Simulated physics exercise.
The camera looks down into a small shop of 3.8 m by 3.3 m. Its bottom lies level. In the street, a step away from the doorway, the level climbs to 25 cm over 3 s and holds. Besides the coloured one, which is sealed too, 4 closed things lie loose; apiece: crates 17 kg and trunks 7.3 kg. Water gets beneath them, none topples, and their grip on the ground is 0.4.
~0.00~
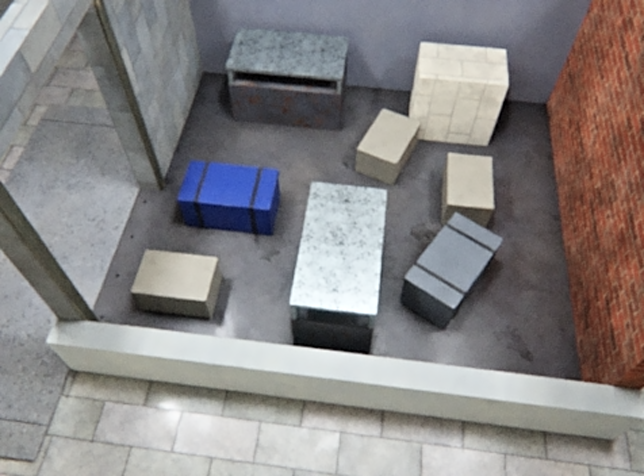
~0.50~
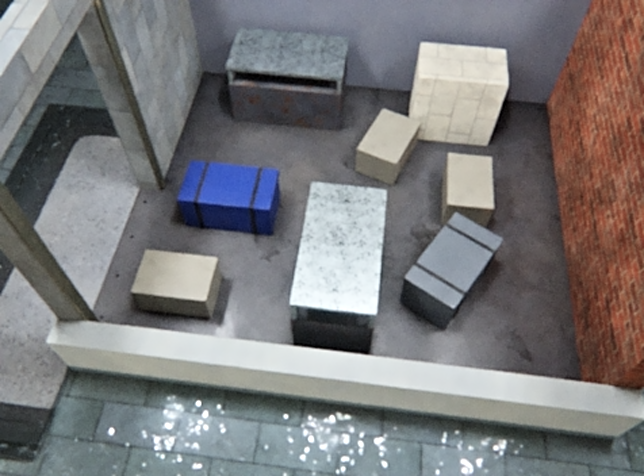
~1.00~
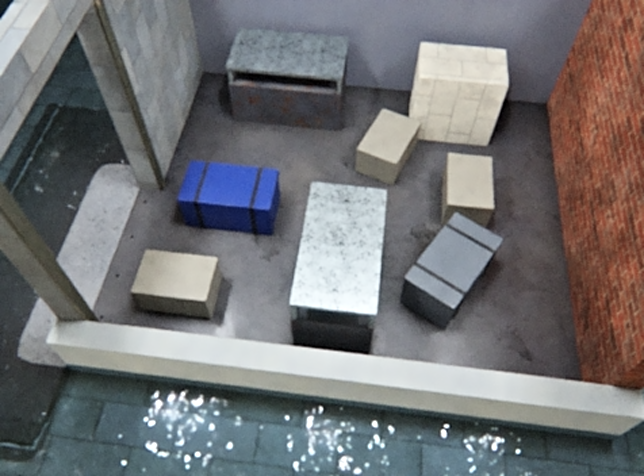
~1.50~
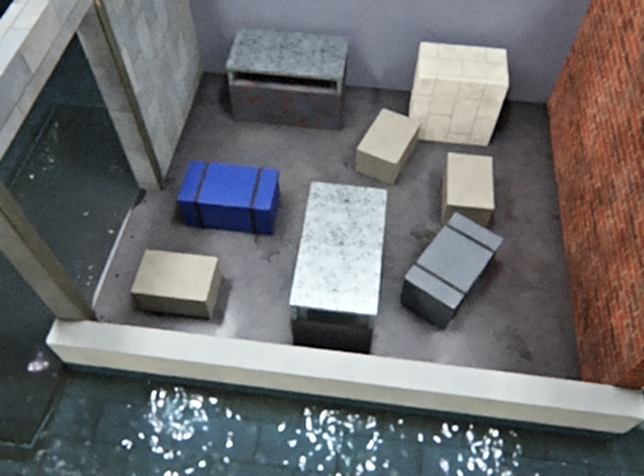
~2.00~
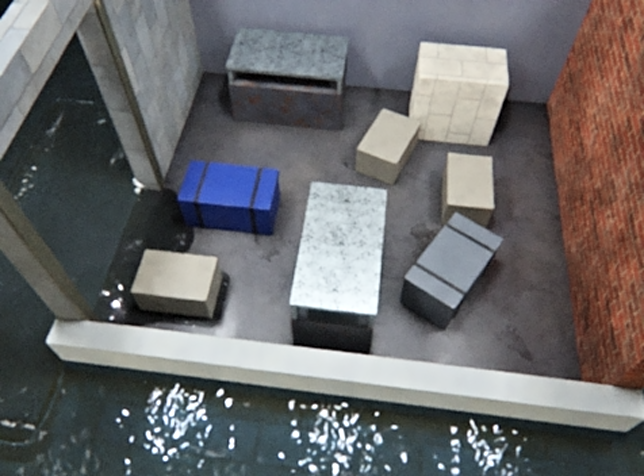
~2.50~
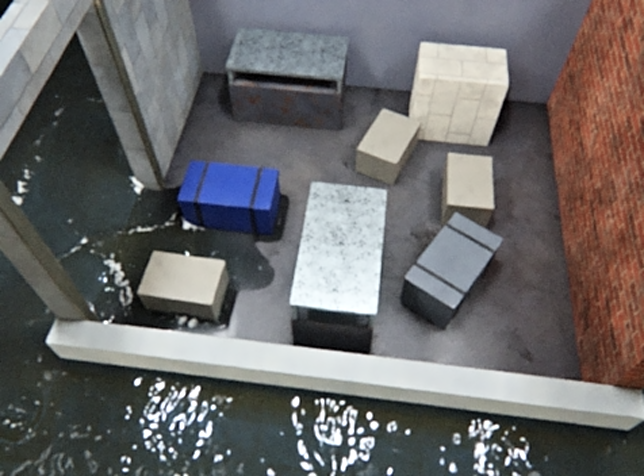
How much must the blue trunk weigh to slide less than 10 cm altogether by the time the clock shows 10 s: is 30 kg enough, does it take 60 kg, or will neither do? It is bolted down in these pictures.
I expect that neither load is enough.
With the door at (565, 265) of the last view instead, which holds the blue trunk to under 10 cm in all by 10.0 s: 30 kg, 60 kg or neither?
Then neither load is enough.
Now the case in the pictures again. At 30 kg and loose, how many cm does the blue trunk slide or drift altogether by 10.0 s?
Some 350 cm in all.
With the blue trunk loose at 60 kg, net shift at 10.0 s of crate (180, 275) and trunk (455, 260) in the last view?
In turn: 80 cm, 40 cm.
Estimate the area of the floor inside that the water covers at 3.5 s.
About 3.0 m2.
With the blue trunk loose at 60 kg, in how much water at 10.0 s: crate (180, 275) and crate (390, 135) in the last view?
Roughly 15 and 16 cm.
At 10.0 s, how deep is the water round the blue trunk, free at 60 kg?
About 16 cm.
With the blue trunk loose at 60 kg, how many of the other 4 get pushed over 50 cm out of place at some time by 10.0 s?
That makes 4.
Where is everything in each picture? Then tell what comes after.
The blue trunk at (229, 184), on the bottom; water covers 0.0 m2; 0 of 5 have shifted, in the first picture.
The blue trunk at (229, 184) rests on the ground; 0.0 m2 under water; 0 of 5 have shifted, in the second picture.
The blue trunk at (229, 184) rests on the ground; water covers 0.0 m2; 0 of 5 have shifted, in the third picture.
The blue trunk at (229, 184) rests on the ground; 0.0 m2 under water; 0 of 5 have shifted, in the fourth picture.
The blue trunk at (229, 184) rests on the ground; water covers 0.4 m2; 0 of 5 have shifted, in the fifth picture.
The blue trunk at (229, 184) rests on the ground; water covers 1.0 m2; 1 of 5 have shifted, in the sixth picture.
After 3.5 s the blue trunk would be 21 cm from its start with 30 kg and 0 cm from its start with 60 kg; 8 cm of water round it then.
After 4.5 s the blue trunk would be 91 cm from its start with 30 kg and 13 cm from its start with 60 kg; 10 cm of water round it then.
After 7.0 s the blue trunk would be 110 cm from its start with 30 kg and 88 cm from its start with 60 kg; 14 cm of water round it then.
After 10.0 s the blue trunk would be 251 cm from its start with 30 kg and 86 cm from its start with 60 kg; 16 cm of water round it then.
